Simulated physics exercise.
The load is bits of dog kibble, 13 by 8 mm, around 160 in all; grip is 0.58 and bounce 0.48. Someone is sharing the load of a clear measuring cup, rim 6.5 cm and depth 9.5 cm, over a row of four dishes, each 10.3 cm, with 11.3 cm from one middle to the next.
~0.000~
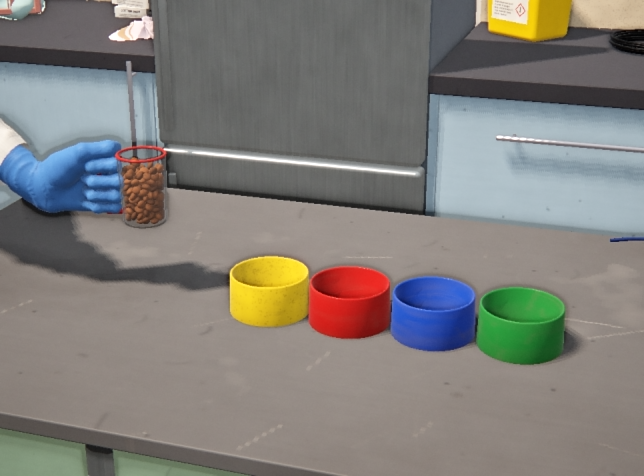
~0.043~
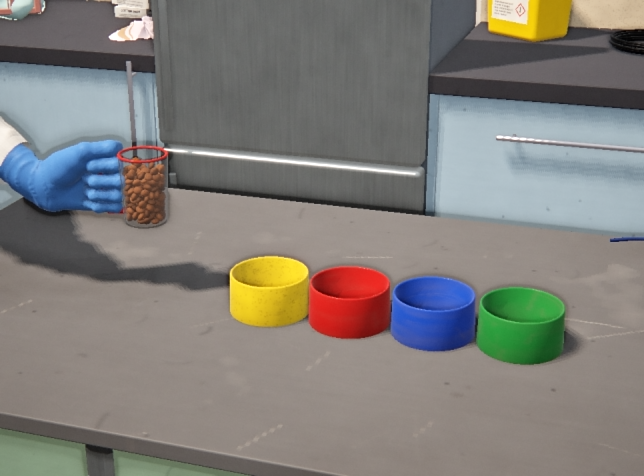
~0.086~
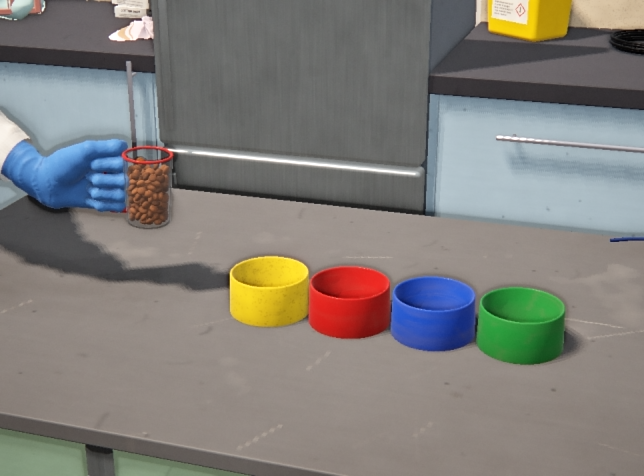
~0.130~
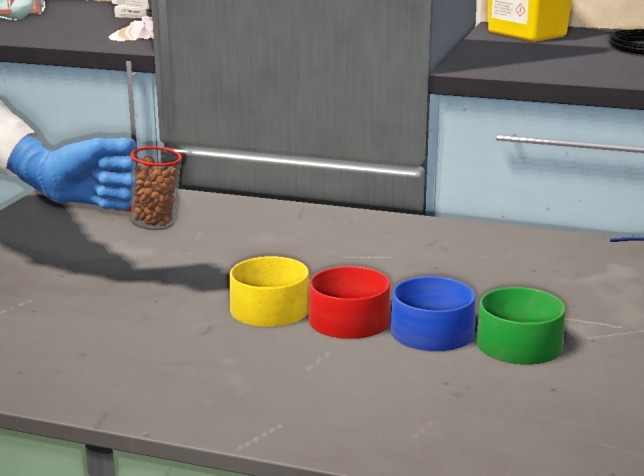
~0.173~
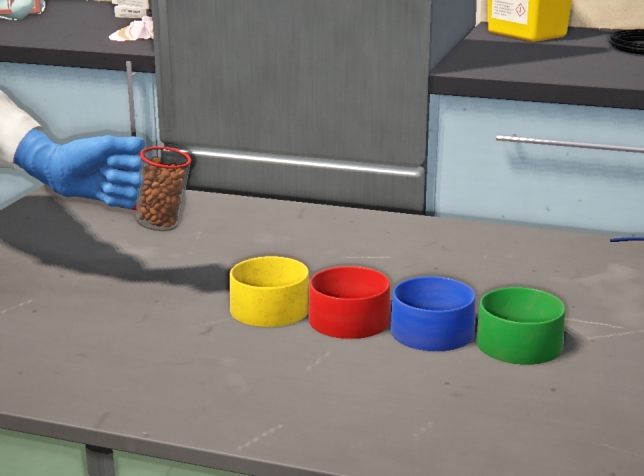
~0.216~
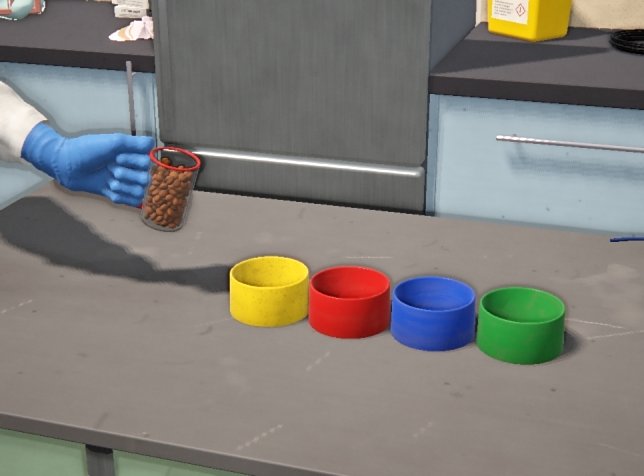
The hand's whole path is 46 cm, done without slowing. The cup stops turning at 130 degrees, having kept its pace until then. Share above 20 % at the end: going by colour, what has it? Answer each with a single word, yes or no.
Red no, blue yes, green no, yellow no, counter no.
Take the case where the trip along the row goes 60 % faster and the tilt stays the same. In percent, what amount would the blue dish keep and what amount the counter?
Blue 0, counter 0.
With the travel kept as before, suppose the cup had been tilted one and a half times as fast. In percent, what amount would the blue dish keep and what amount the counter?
In that case blue 0, counter 10.
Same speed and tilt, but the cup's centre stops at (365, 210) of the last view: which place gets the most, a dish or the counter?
The biggest share ends at blue.
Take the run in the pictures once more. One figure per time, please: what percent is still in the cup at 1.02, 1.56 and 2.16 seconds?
Series: 100 / 10 / 0 per cent.
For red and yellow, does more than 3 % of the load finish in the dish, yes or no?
Red: True, yellow: False.
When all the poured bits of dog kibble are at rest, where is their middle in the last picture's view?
Look around (439, 321) in the last picture.
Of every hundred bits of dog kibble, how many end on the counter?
Roughly 5 per cent.
After 1.02 s, tilt 94 degrees; cup holds 100 %.
After 1.56 s, tilt 130 degrees; cup holds 10 %, red 10 %, blue 75 %.
After 2.16 s, tilt 130 degrees; cup holds 0 %, red 10 %, blue 85 %.
In the end, at 2.5 s, red 10 %, blue 85 %, green 0 %, yellow 0 %, counter 5 %.
